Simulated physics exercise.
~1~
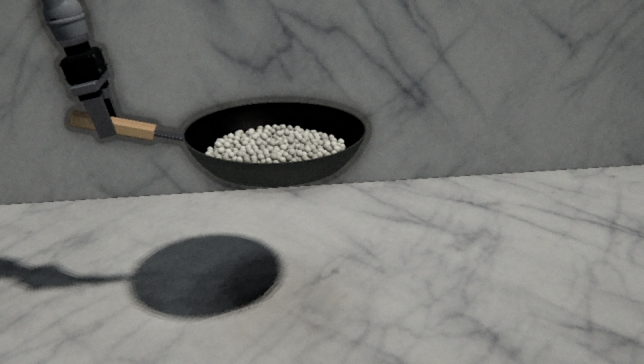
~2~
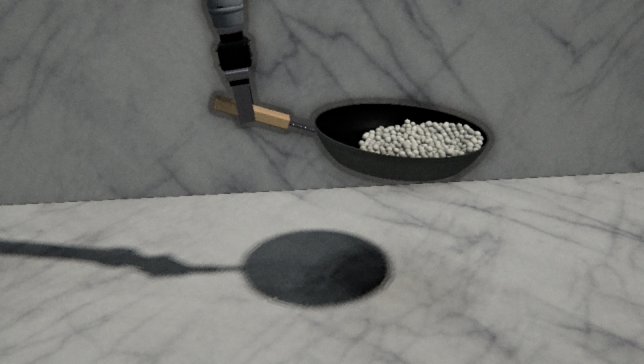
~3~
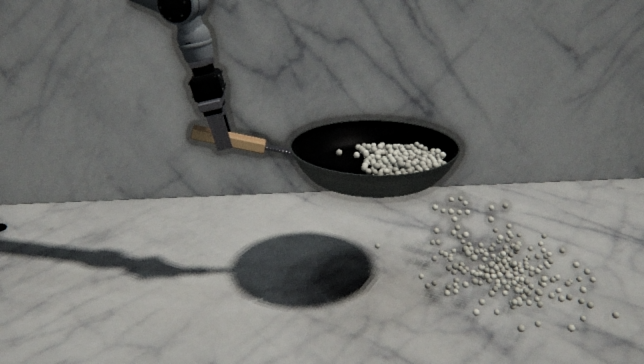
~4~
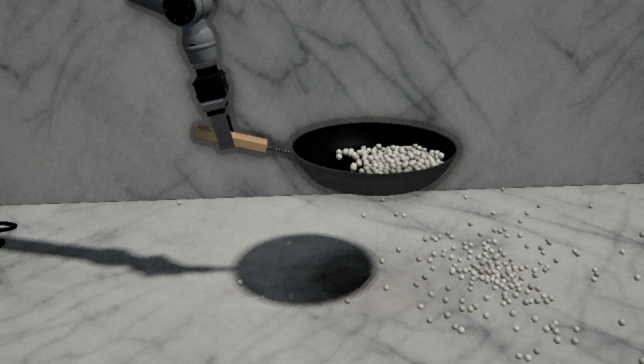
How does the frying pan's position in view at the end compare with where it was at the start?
At the end the frying pan is noticeably further to the right and slightly lower in view than it was at the start.
